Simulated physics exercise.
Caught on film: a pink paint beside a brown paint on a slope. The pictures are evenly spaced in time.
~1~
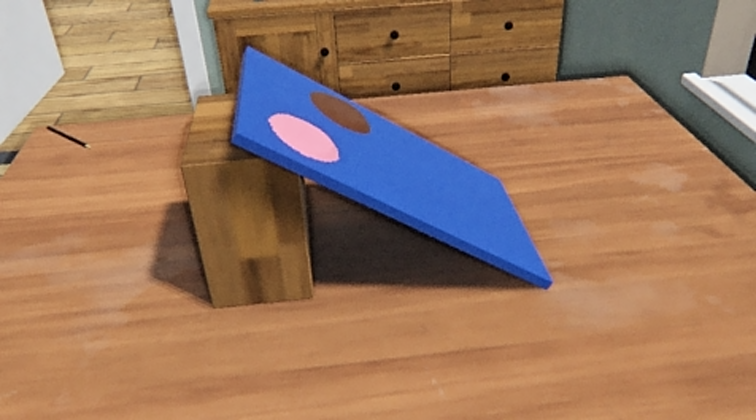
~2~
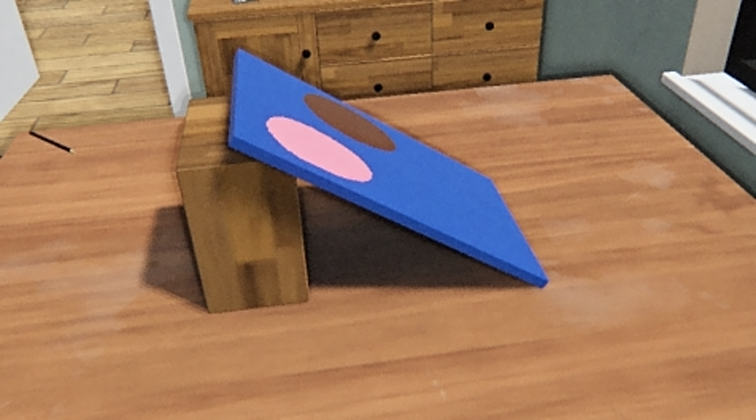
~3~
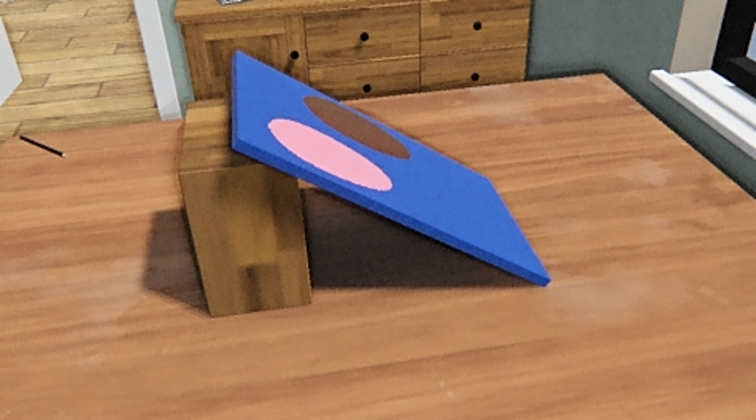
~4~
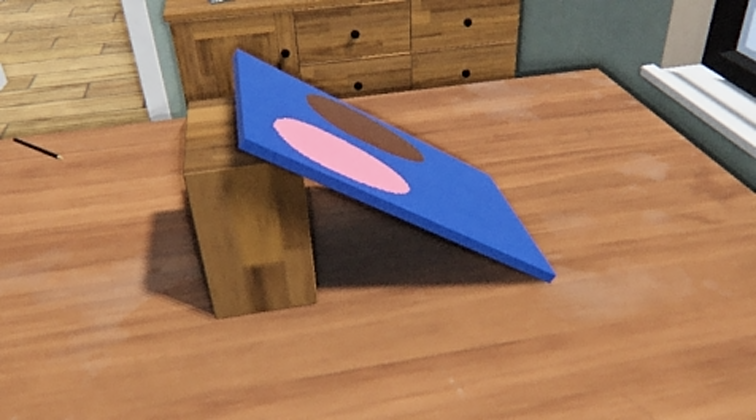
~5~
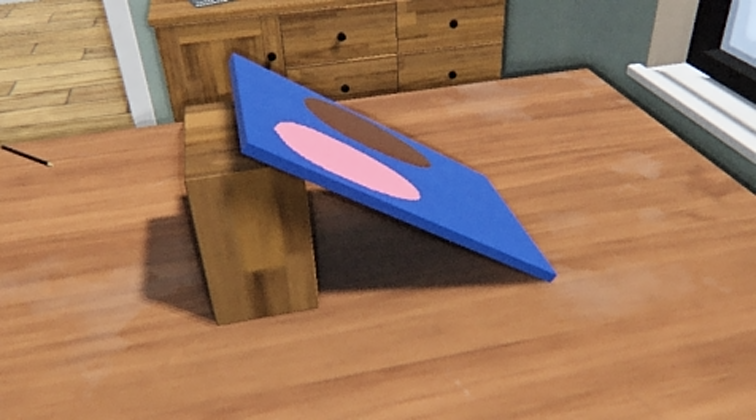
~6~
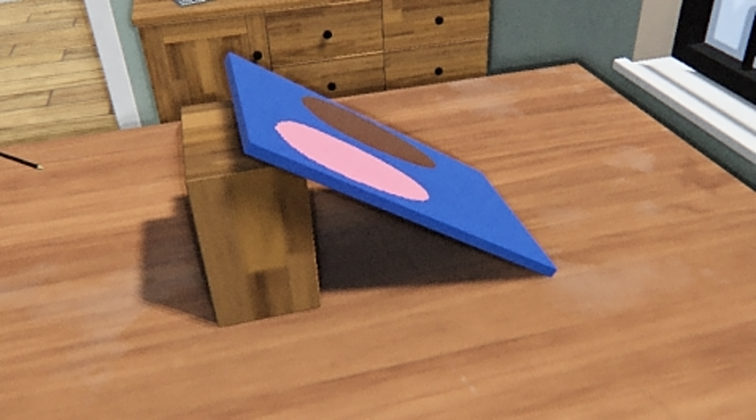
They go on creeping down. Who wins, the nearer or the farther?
The farther one.
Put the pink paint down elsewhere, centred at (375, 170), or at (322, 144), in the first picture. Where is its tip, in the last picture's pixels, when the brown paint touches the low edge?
At about (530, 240), and at (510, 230).
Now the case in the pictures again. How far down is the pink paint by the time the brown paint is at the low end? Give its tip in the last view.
Roughly at (492, 220).
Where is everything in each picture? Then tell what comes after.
The first frame shows tip of the pink paint a quarter of the way down; tip of the brown paint (361, 122) half way down.
The second frame shows tip of the pink paint (364, 168) half way down; tip of the brown paint half way down.
The third frame shows tip of the pink paint half way down; tip of the brown paint (402, 148) half way down.
The fourth frame shows tip of the pink paint (401, 181) half way down; tip of the brown paint three quarters of the way down.
The fifth frame shows tip of the pink paint half way down; tip of the brown paint (423, 158) three quarters of the way down.
The sixth frame shows tip of the pink paint (419, 189) half way down; tip of the brown paint three quarters of the way down.
A moment on, the pink paint is three quarters of the way down; the brown paint is three quarters of the way down.
Further on, the pink paint is three quarters of the way down; the brown paint is close to the edge.
When it is over, the pink paint is three quarters of the way down; the brown paint is at the low edge.
